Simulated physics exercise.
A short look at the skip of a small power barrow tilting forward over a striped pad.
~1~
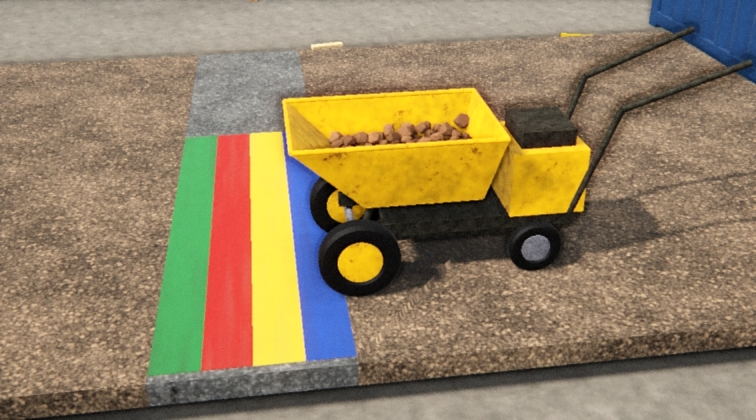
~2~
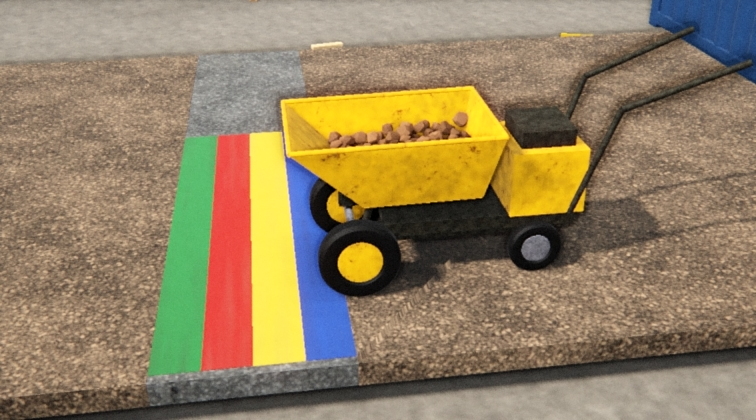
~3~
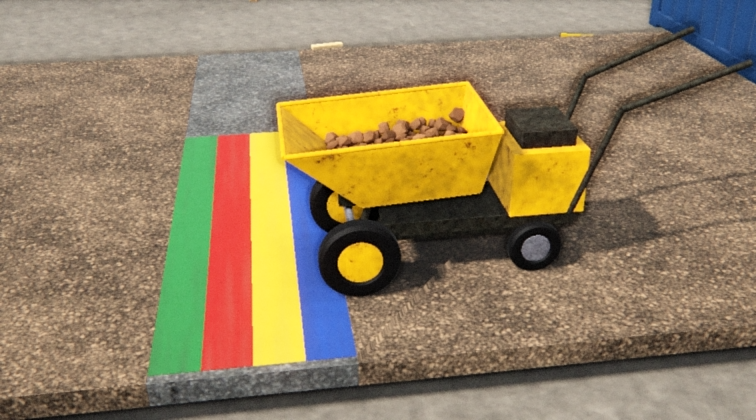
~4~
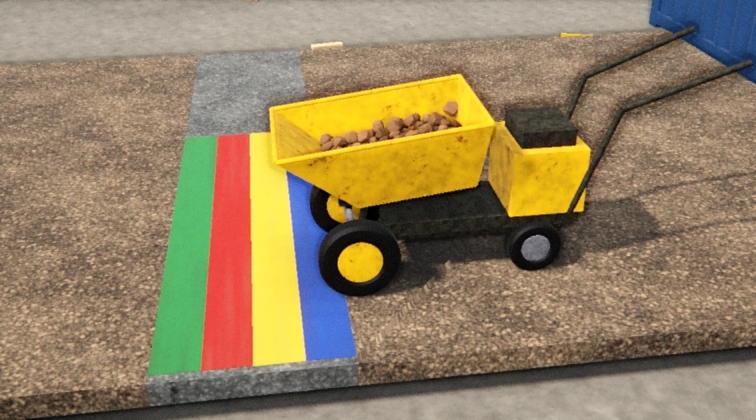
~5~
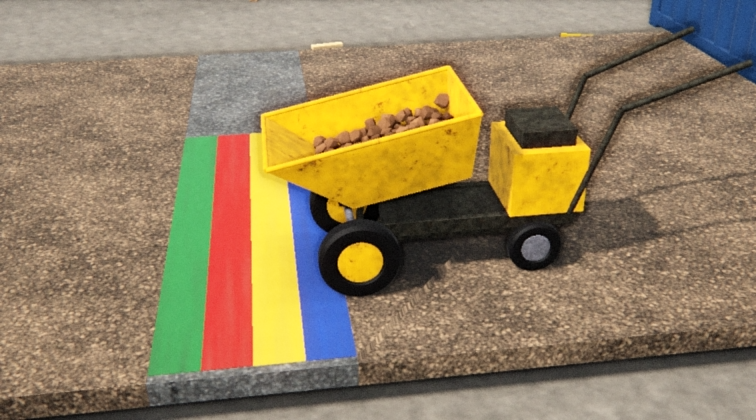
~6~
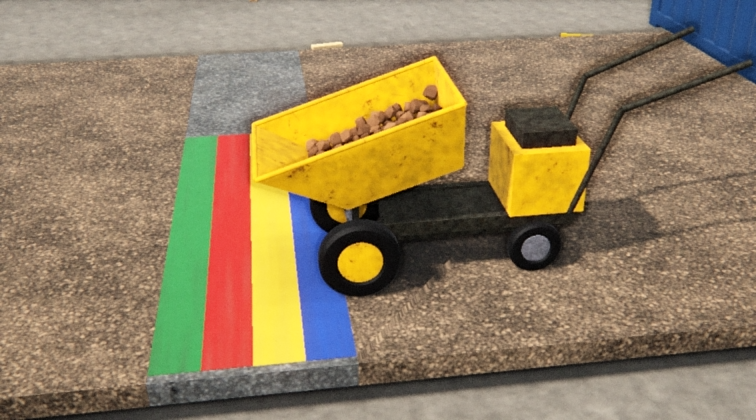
A small yellow power barrow with black handles stands on rough brown ground, seen from the side and slightly above by a still camera. Its skip holds brown clods and faces left over a pad striped green, red, yellow and blue from left to right. The skip starts level, then tilts slowly forward, its lip lowering leftward and its rear rising away from the body, while the wheels stay still.
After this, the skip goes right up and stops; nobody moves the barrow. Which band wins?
Most covered: The green band.
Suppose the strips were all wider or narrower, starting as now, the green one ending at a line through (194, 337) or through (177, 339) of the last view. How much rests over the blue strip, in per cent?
The first gives 0 %, the second 0 %.
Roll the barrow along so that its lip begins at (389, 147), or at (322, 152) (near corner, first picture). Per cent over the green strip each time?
Roughly 10 per cent, and 30 per cent.
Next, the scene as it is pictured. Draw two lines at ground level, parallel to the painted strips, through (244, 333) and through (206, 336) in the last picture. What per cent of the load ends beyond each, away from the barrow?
Roughly 70 per cent, and 70 per cent.
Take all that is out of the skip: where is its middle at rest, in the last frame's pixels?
Around (171, 269).
Soon after the last picture, skip tipped steeply; all in the skip.
A little later, skip tipped right over; about two thirds in the skip; a small part over the red strip; about a quarter over the green strip; a stray few off the paint.
Later still, skip tipped right over; about a quarter in the skip; a small part over the red strip; about a third over the green strip; about a quarter off the paint.
At rest, skip tipped right over; about a quarter in the skip; none over the blue strip; none over the yellow strip; a small part over the red strip; about a third over the green strip; about a quarter off the paint.
